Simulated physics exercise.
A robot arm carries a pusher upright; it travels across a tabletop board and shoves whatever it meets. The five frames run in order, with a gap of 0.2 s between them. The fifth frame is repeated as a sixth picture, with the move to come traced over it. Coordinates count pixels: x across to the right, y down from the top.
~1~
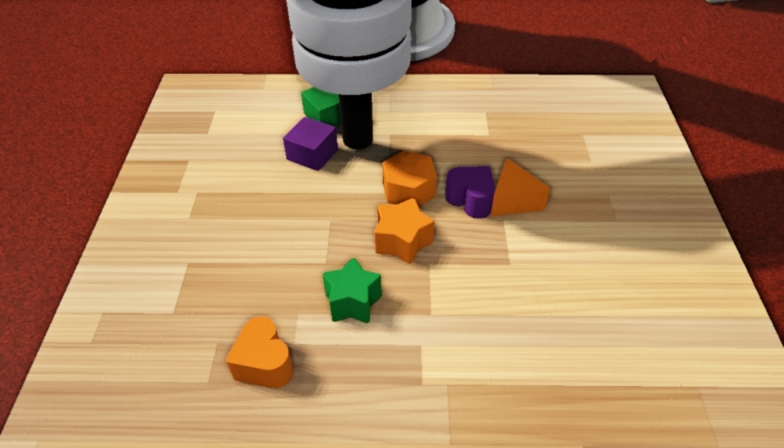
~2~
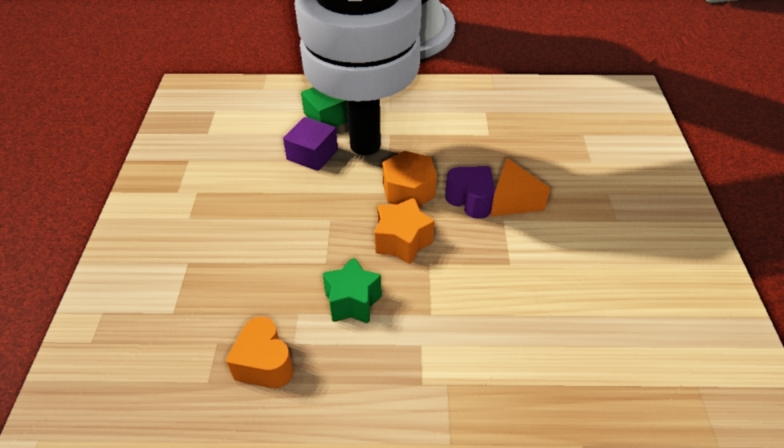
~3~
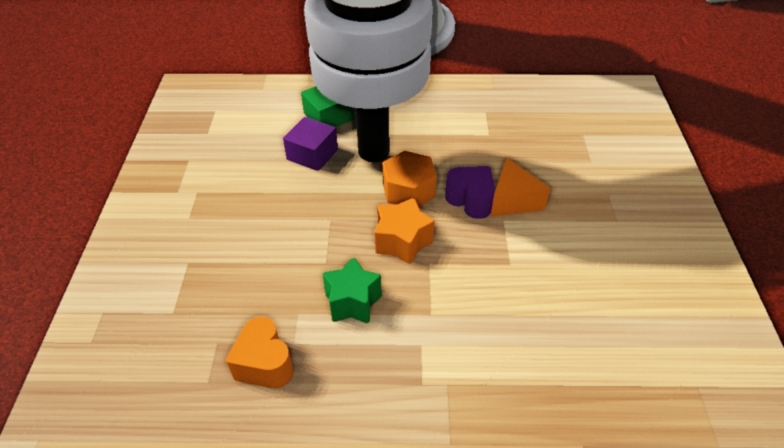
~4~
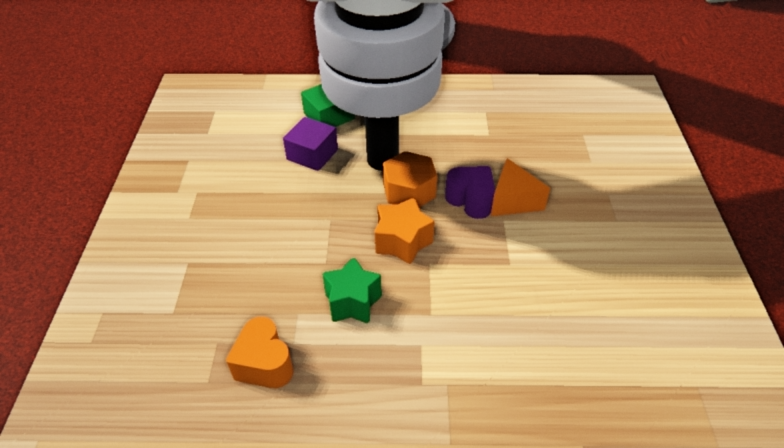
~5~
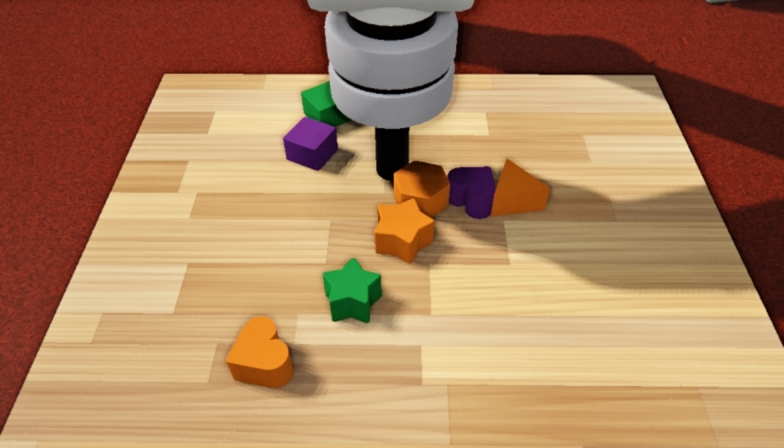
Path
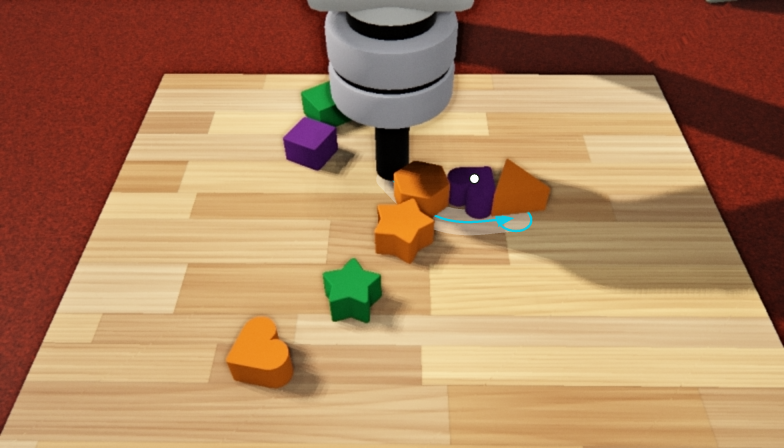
At the start, a robot arm's black tip stands beside a purple cube on a wooden board scattered with orange, green and purple blocks. The tip slides slowly right and toward the viewer while the blocks stay still, then nudges the orange hexagon slightly right, close against the purple heart-shaped block.
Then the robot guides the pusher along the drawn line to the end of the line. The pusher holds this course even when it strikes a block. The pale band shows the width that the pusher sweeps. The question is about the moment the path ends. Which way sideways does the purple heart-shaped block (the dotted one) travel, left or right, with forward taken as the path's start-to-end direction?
Facing from start to end, it will go to the left.
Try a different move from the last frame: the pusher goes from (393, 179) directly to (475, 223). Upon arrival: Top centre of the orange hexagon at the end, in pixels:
It ends at (489, 235).
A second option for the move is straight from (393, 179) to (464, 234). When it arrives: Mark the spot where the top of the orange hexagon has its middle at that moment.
Near (506, 233).
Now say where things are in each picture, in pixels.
The first picture shows pusher tip (358, 140); block tops, orange star block (402, 219); orange hexagon (409, 168); purple heart-shaped block (474, 179); orange triangular piece (517, 179).
The second picture shows pusher (366, 146); blocks unchanged.
The third picture shows pusher (374, 152); blocks unchanged.
The fourth picture shows pusher (383, 160); blocks unchanged.
The fifth picture shows pusher (392, 170); orange star block (402, 219); orange hexagon (422, 178); purple heart-shaped block (474, 179); orange triangular piece (518, 179).
Path on the board, from (393, 179) via (421, 207) and (465, 222), ending at (514, 218); the dot is on the purple heart-shaped block.
The first path, step by step. One third of the way, pusher (421, 198); orange star block (408, 229), turned 45° clockwise; orange hexagon (459, 203), turned 20° anticlockwise; purple heart-shaped block (498, 185); orange triangular piece (534, 180), turned 25° anticlockwise.
Two thirds of the way, pusher (467, 213); orange star block (408, 229), turned 45° clockwise; orange hexagon (504, 223); purple heart-shaped block (508, 186), turned 15° anticlockwise; orange triangular piece (542, 177), turned 35° anticlockwise.
At the end, pusher (516, 209); orange star block (408, 229), turned 45° clockwise; orange hexagon (525, 230), turned 30° clockwise; purple heart-shaped block (550, 179), turned 25° anticlockwise; orange triangular piece (577, 166), turned 50° anticlockwise.
